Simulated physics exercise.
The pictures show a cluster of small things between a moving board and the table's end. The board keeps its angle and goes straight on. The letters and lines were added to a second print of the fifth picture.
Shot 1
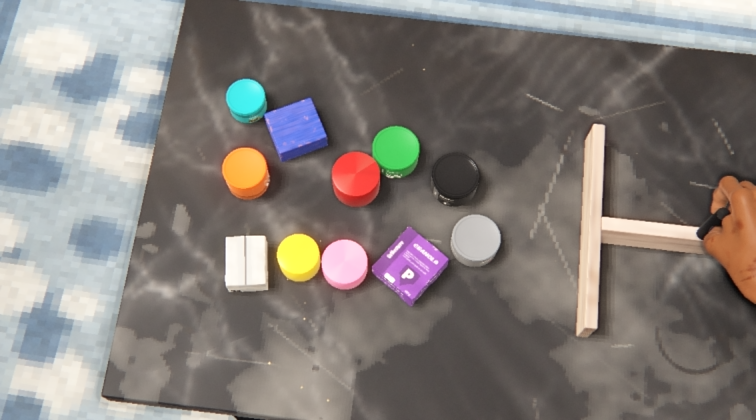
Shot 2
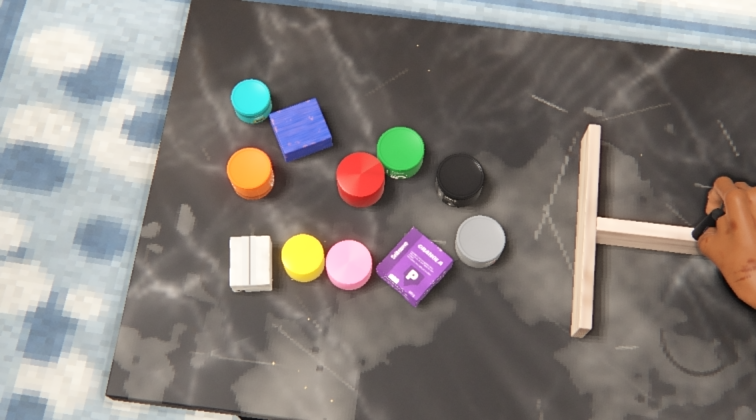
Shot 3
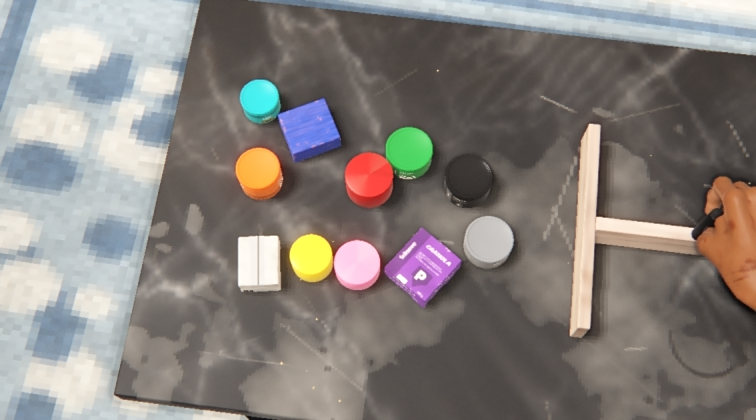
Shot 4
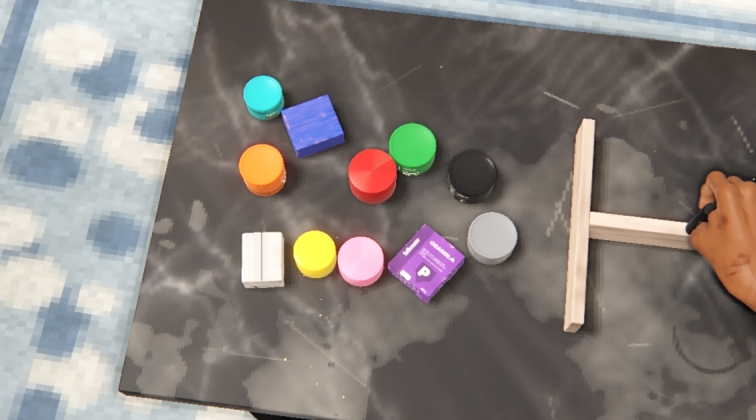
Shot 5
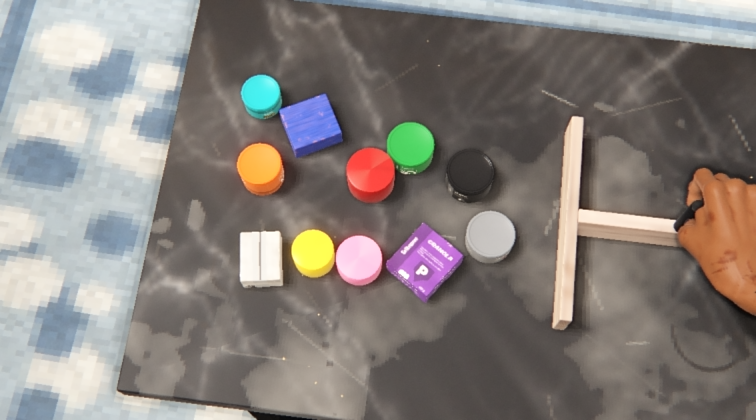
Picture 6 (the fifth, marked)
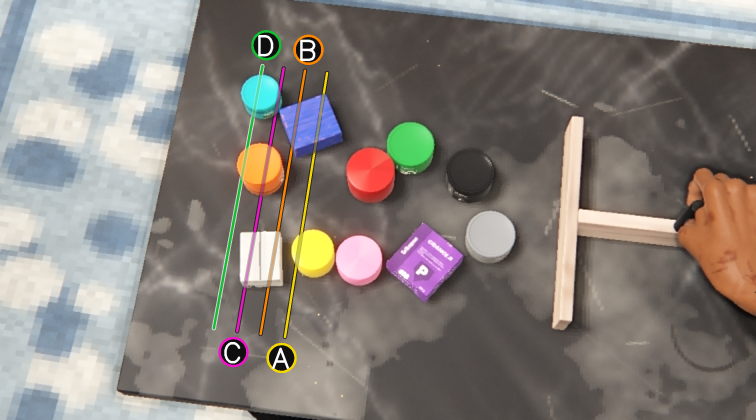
A wooden board held by a hand slides slightly left toward the cluster of small objects.
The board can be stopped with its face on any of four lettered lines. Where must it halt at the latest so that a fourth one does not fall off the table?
Stop at D.
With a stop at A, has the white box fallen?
By then, no.
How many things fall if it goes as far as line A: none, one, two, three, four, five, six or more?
By then, none.
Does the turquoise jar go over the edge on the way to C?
No.
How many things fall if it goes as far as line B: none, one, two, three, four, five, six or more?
In all, none.
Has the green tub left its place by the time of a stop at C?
Yes.
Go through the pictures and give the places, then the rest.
The first frame shows blue block (296, 130); black tub (455, 180); purple packet (410, 266).
The second frame shows board (591, 222); pink tin (349, 265).
The third frame shows board (590, 222); green tub (409, 153).
The fourth frame shows board (584, 217); turquoise jar (264, 99).
The fifth frame shows board (572, 215); white box (262, 259); orange jar (261, 170); blue block (311, 126).
On the marked copy, A at (307, 199); B at (284, 196); C at (262, 193); D at (239, 191).
Taking D. A third of the way, board (451, 201); purple packet (403, 275); green tub (394, 139).
Two thirds of the way, board (330, 187); white box (193, 264); orange jar (228, 161).
When it is over, board (239, 176); orange jar over the edge; white box over the edge; two fallen.
As for the rest, A is within the limit but short; B is within the limit but short; C is within the limit but short.
